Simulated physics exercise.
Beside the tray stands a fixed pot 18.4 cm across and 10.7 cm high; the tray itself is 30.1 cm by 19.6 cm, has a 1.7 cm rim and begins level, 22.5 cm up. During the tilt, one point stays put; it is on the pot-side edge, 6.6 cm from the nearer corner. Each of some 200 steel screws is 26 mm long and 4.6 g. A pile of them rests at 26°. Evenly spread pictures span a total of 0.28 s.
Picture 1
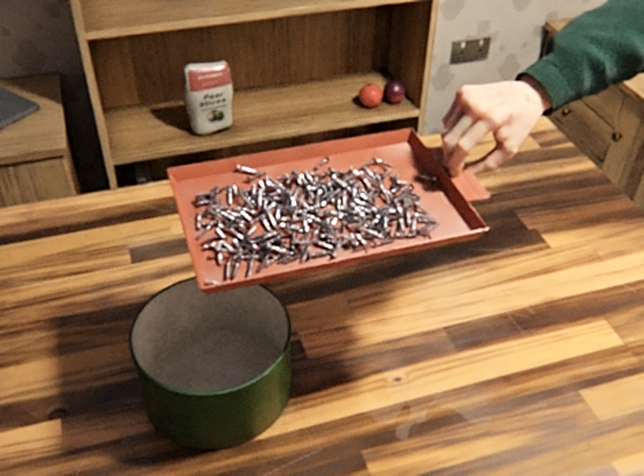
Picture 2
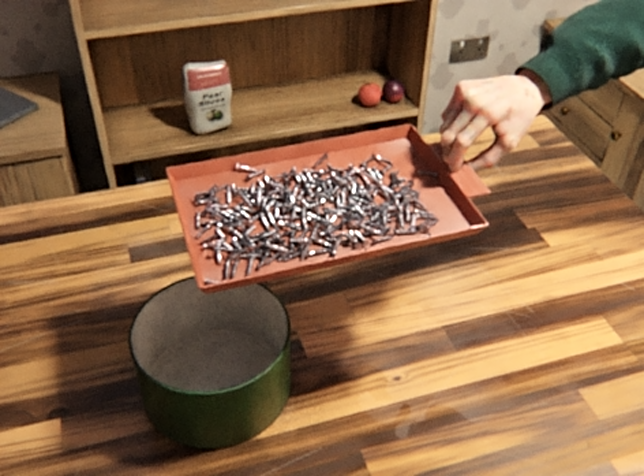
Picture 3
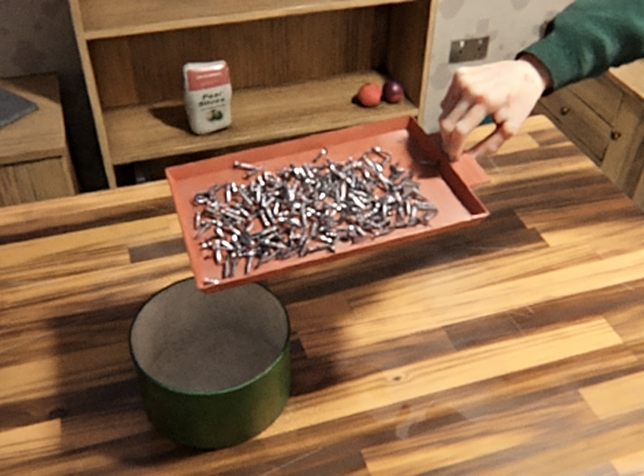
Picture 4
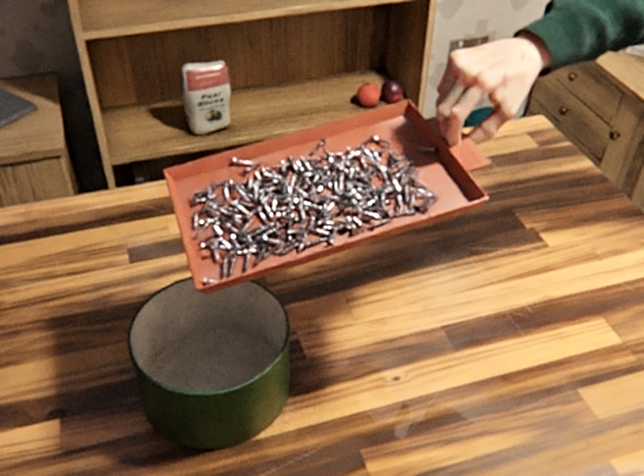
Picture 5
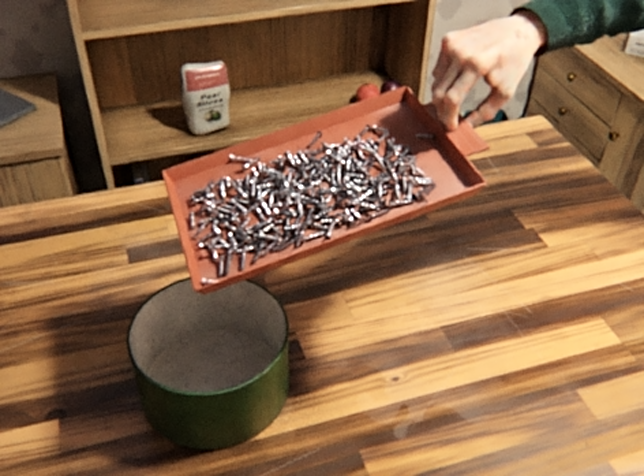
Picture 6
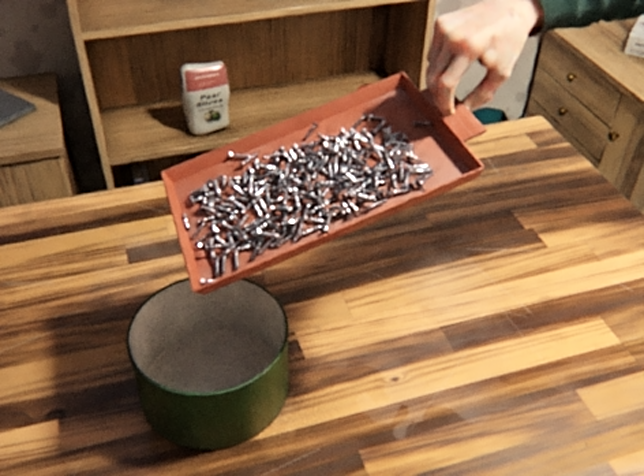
A hand raises the right end of a red tray of metal pieces, tilting it left.
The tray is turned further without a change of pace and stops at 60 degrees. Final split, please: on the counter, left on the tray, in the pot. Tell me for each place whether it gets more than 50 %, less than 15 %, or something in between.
Result: Counter: A sizeable amount; left on the tray: A sizeable amount; pot: A sizeable amount.
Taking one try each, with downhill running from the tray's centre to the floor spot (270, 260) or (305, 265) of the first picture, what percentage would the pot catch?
I'd put it at about 55 per cent for the first tilt and about 30 per cent for the second.
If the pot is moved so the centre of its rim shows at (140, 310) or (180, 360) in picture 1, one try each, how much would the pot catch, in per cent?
Spot one: Some 65 per cent; spot two: Some 40 per cent.
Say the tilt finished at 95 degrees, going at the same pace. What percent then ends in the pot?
Roughly 55 percent.
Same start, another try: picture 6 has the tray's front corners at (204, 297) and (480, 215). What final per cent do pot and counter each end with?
Per cent by place - pot 30, counter 45.
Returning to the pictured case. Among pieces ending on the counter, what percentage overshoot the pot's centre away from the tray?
I'd put it close to 100 per cent.
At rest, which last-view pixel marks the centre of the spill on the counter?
Around (93, 352).
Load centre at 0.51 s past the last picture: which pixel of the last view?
Load centre: About (188, 216) px.
Then, 0.30 s after the last picture, tilt 37 degrees; the tray holds 100 %, the pot 0 %.
Then, 0.51 s after the last picture, tilt 52 degrees; the tray holds 95 %, the pot 0 %.
Then, 0.83 s after the last picture, tilt 60 degrees; the tray holds 30 %, the pot 30 %.
In the end, counter 35 %, tray 20 %, pot 40 %.
